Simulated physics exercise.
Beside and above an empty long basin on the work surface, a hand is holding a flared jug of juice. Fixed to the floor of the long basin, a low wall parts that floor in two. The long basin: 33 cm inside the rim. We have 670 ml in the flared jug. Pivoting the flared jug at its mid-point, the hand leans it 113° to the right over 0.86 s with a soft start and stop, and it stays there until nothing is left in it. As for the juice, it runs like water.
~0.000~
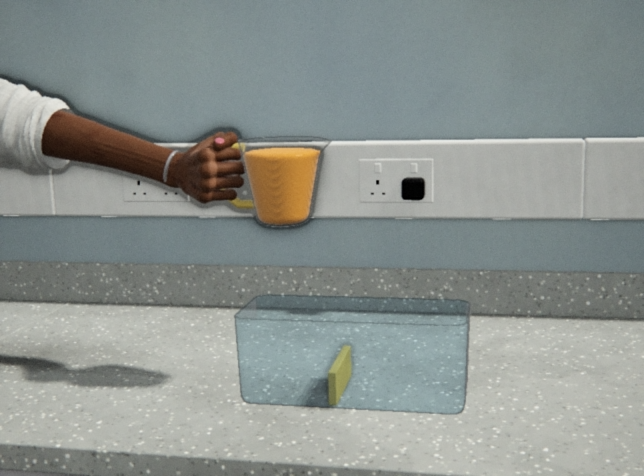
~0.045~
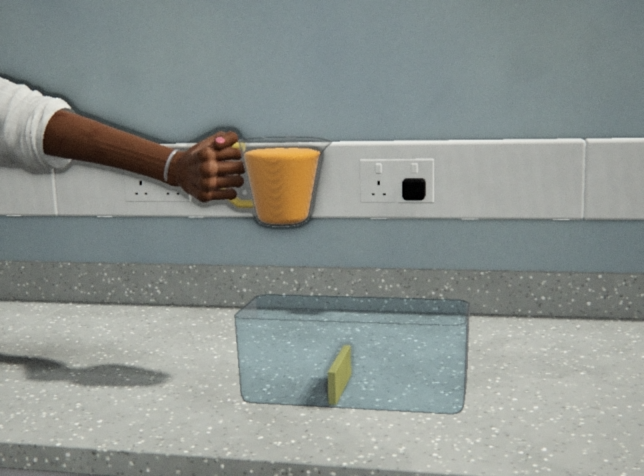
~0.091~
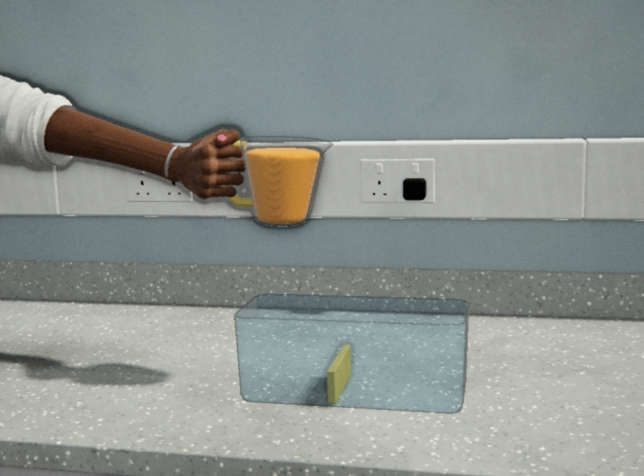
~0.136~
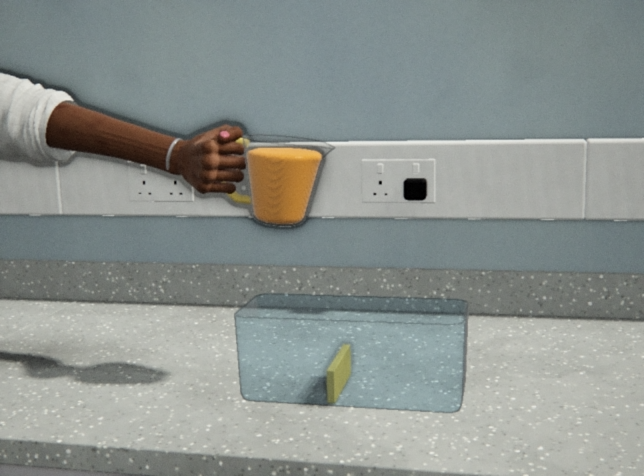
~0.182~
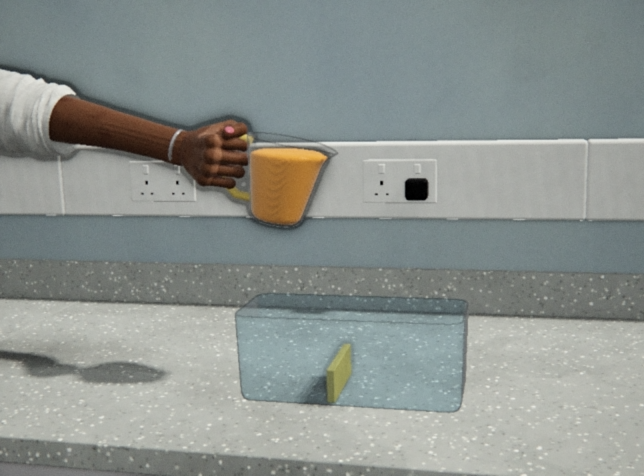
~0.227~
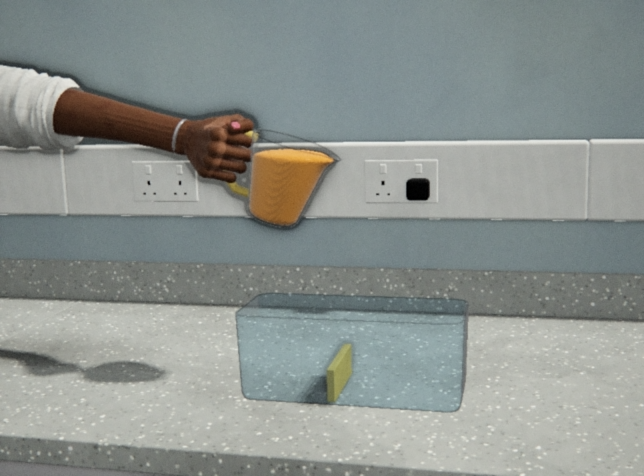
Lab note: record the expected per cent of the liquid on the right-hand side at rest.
Expected right-hand share: 94 per cent.
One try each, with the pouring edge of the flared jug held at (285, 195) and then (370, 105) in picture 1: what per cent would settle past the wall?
Around 25 per cent first, around 80 per cent next.
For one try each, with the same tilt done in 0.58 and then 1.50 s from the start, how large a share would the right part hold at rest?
It comes to 90 per cent, and then 95 per cent.
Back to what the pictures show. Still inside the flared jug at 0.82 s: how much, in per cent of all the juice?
Around 6 percent of it.
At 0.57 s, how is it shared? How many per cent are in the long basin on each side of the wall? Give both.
I'd say some 0 on the left and some 10 on the right.
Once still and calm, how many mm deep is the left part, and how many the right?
The left ends up at roughly 2 mm, with the right at roughly 28 mm.
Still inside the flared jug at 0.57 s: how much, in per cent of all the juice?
Portion remaining: Approx. 58 per cent.
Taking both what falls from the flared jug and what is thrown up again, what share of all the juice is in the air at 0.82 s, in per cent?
Something like 18 per cent of the total.
By 0.57 s the tilt is 84° and 57 per cent is still to pour, 0 is left of the wall and 10 right of it.
By 0.82 s the tilt is 112° and 6 per cent is still to pour, 2 is left of the wall and 74 right of it.
By 1.08 s the tilt is 113° and 0 per cent is still to pour, 5 is left of the wall and 94 right of it.
By 1.36 s the tilt is 113° and 0 per cent is still to pour, 5 is left of the wall and 94 right of it.
At rest 5 per cent lies left of the wall, 94 right of it and 1 outside.
